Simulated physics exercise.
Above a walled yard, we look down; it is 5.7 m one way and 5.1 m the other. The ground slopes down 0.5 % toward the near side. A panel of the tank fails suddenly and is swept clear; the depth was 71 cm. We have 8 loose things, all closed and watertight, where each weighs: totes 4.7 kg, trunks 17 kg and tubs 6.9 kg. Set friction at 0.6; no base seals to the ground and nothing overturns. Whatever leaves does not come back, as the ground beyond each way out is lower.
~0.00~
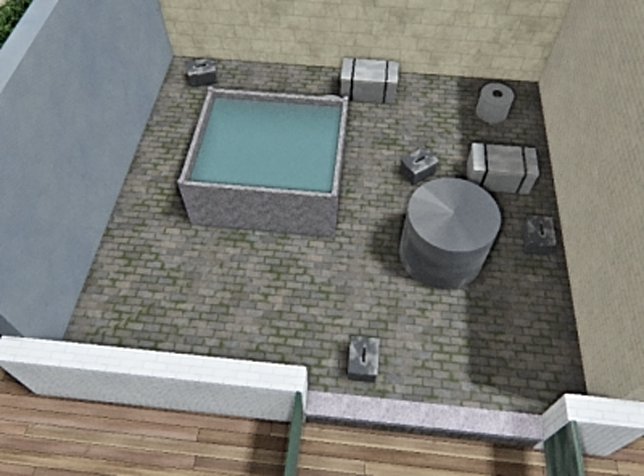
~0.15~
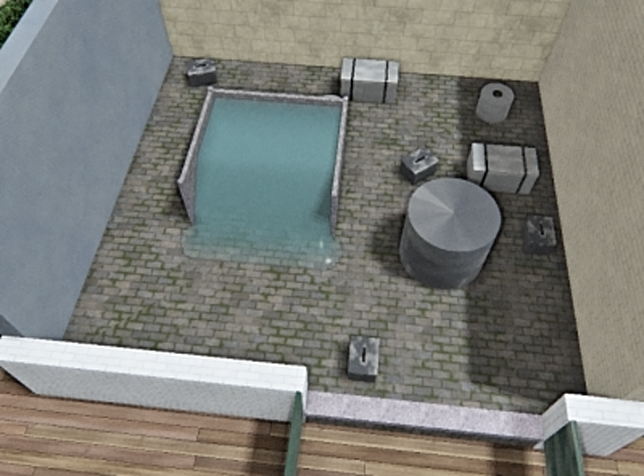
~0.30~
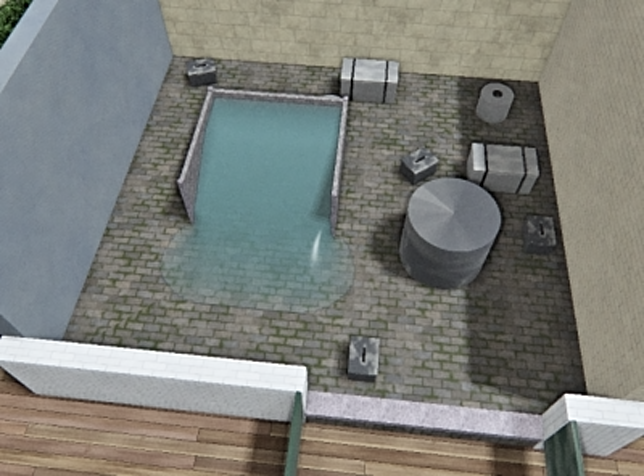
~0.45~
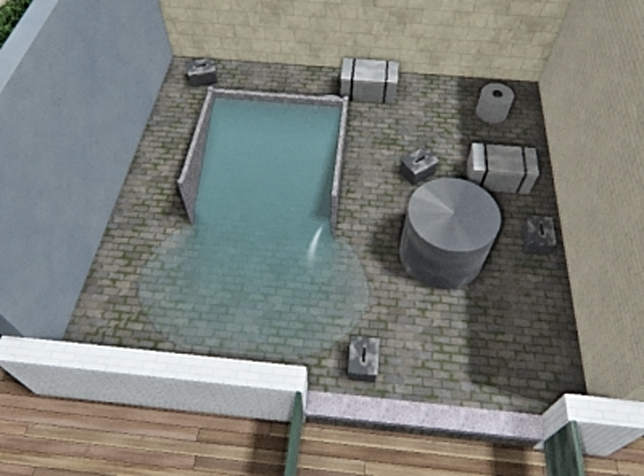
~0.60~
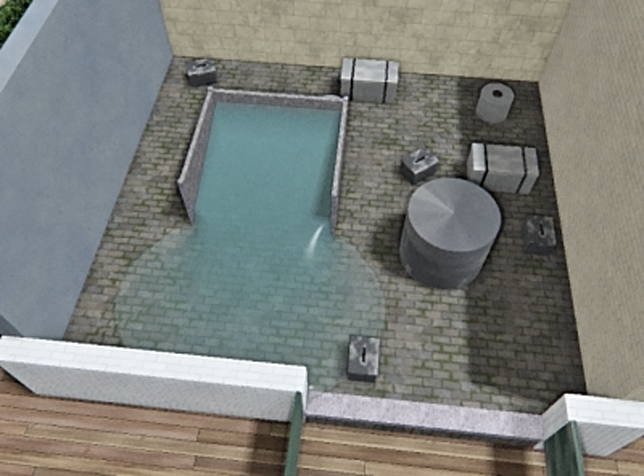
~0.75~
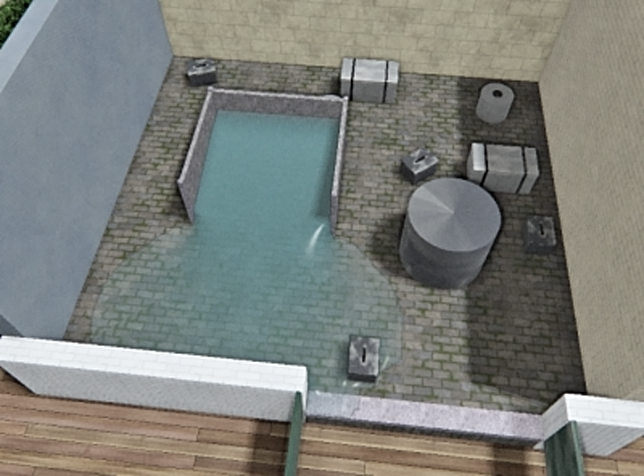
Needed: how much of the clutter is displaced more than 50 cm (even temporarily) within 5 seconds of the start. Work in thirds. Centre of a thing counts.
The share is less than one third.
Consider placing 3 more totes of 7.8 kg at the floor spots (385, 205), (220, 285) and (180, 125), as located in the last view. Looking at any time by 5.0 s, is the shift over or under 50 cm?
Reading them off in order: Not beyond, clears the mark, clears the mark.
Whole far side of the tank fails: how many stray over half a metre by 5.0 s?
Then the count would be 6.
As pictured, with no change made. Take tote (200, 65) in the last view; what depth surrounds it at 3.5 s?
About 10 cm.
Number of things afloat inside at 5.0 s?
It comes to 1 of them.
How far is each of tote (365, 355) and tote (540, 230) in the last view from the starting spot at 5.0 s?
The first one washed out, the second one 50 cm.
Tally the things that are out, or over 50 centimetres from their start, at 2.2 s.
At that time I count 1.
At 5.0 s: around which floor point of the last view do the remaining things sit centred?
The centre sits near (396, 134).
After 1.1 s 0 of 8 are over 50 cm from their spots; 0 afloat.
After 2.2 s 1 of 8 are over 50 cm from their spots; 0 afloat.
After 3.5 s 1 of 8 are over 50 cm from their spots; 1 afloat.
After 5.0 s 1 of 8 are over 50 cm from their spots, and 1 have been at some point; 1 afloat.
